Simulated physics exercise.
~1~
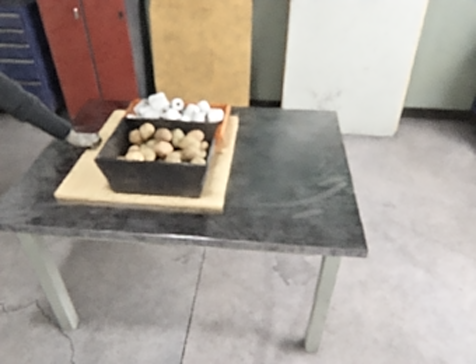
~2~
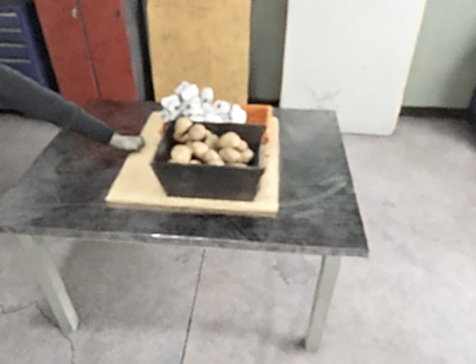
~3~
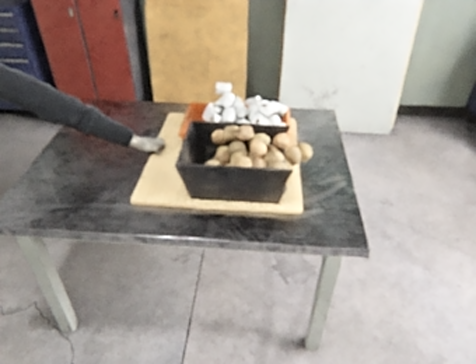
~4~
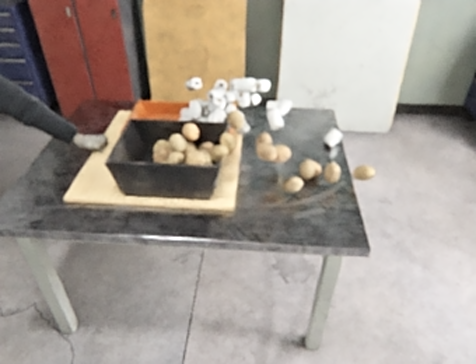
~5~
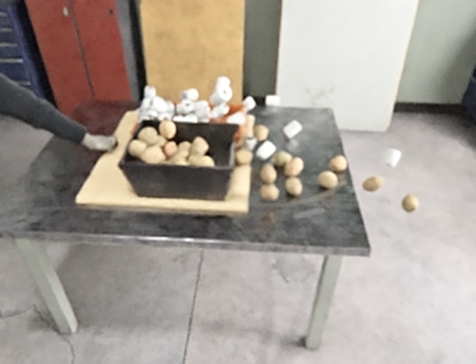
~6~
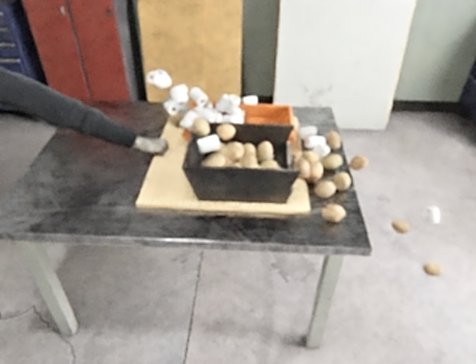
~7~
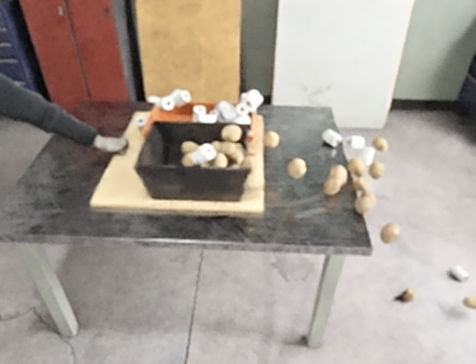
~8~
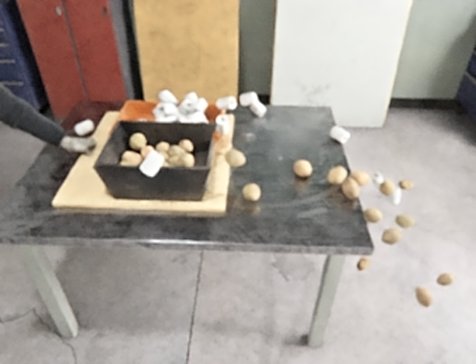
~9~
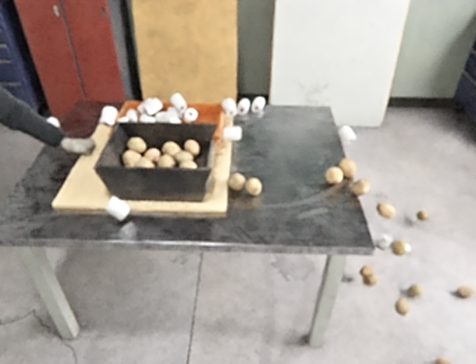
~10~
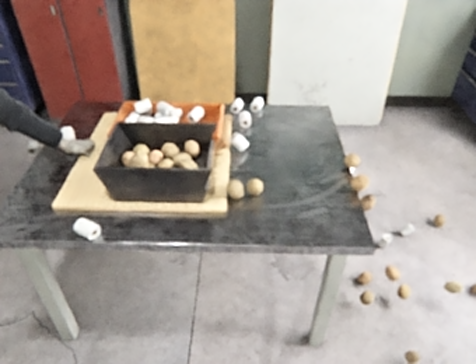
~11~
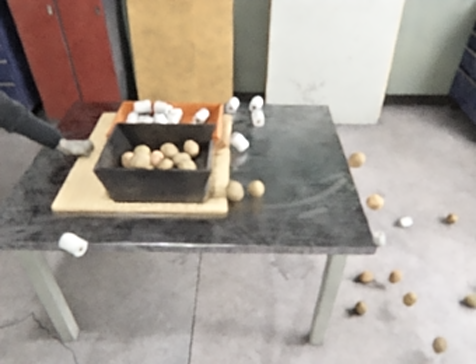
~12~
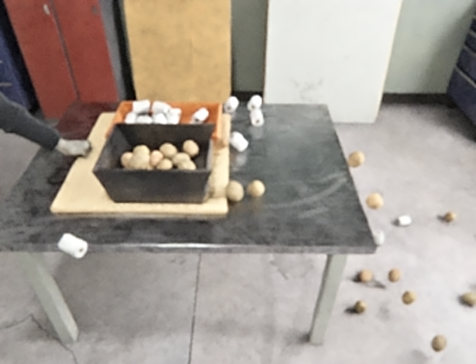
In a room with a grey floor, seen from slightly above, a dark table stands before red, tan and white panels. On it, a gloved hand at the left holds a pale board carrying a black basket of brown potatoes, with an orange basket of white paper rolls behind. The arm pushes the board right, then pulls it back left, and potatoes and rolls spill over the right side. A second push and pull throws out more, many dropping off the table's right edge. The board stops at the left, both baskets still partly full, with potatoes scattered across the floor.
